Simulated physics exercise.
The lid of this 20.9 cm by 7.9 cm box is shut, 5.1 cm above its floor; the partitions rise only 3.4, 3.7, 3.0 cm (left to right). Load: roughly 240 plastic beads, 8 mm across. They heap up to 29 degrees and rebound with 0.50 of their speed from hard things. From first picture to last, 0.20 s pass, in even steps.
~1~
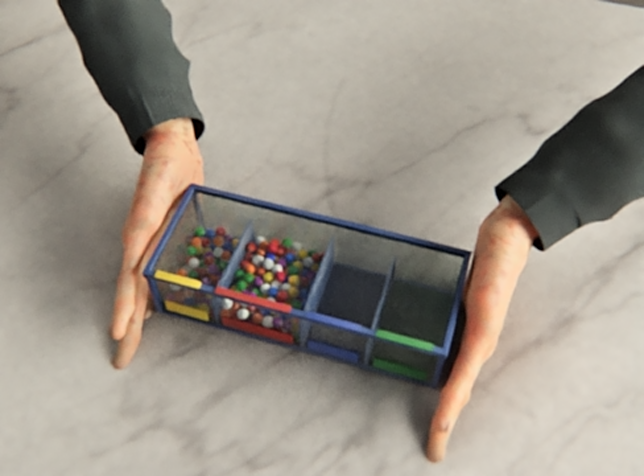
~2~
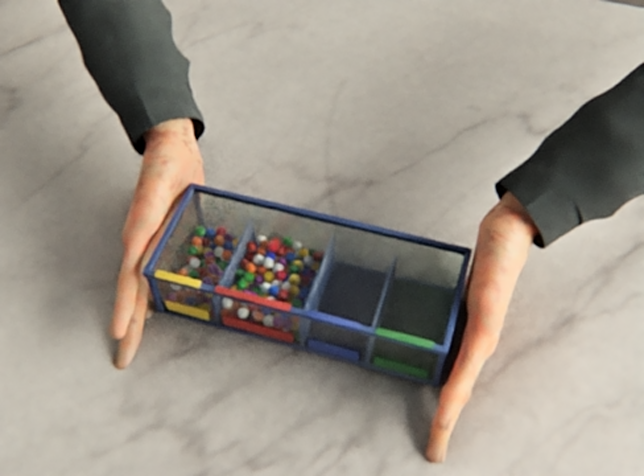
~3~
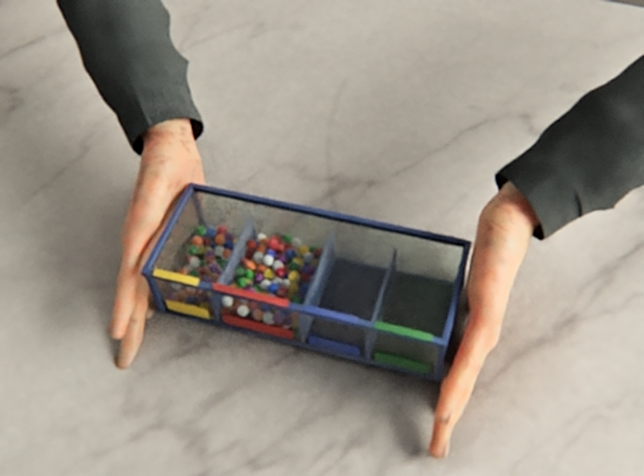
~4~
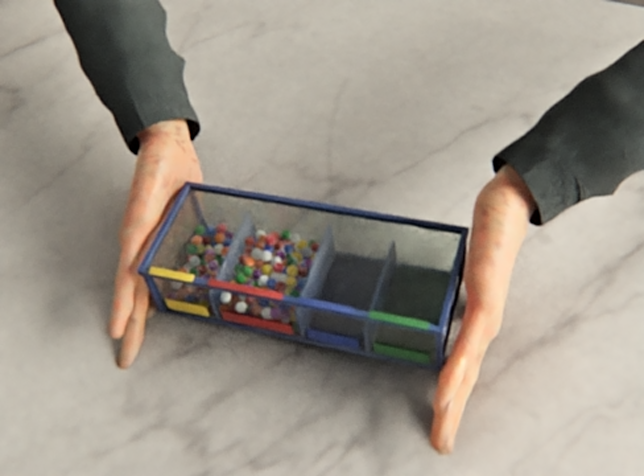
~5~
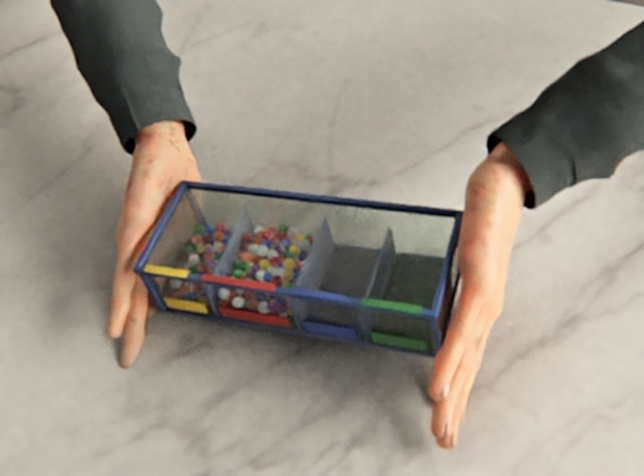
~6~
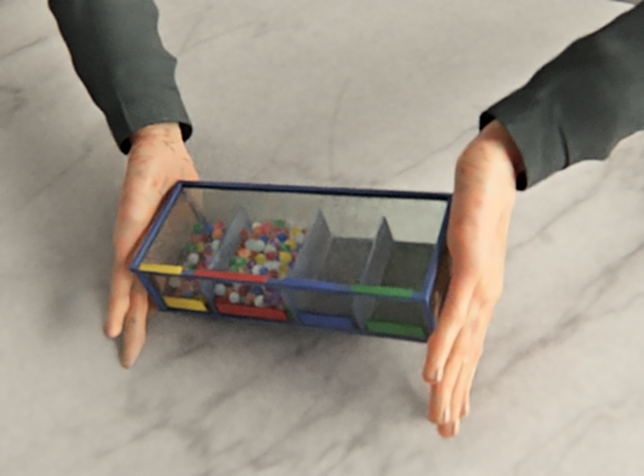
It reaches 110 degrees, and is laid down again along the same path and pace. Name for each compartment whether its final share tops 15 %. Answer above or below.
Red above, blue below, green below, yellow above.
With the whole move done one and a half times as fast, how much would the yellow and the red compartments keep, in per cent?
In that case yellow 55; red 45.
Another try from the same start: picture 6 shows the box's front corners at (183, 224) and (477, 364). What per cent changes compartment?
In that case some 30 per cent.
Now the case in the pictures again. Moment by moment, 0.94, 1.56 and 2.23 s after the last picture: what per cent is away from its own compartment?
In turn: 20, 30, 30.
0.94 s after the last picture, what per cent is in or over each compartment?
Red 50; blue 0; green 0; yellow 50.
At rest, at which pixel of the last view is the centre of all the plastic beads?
Near (229, 270).
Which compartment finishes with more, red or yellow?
It is the yellow one.
Then, 0.94 s after the last picture, tilt 110 degrees; red 50 %, yellow 50 %.
Then, 1.56 s after the last picture, tilt 49 degrees; red 45 %, yellow 55 %.
Then, 2.23 s after the last picture, tilt 0 degrees; red 40 %, yellow 60 %.
In the end, red 40 %, blue 0 %, green 0 %, yellow 60 %.
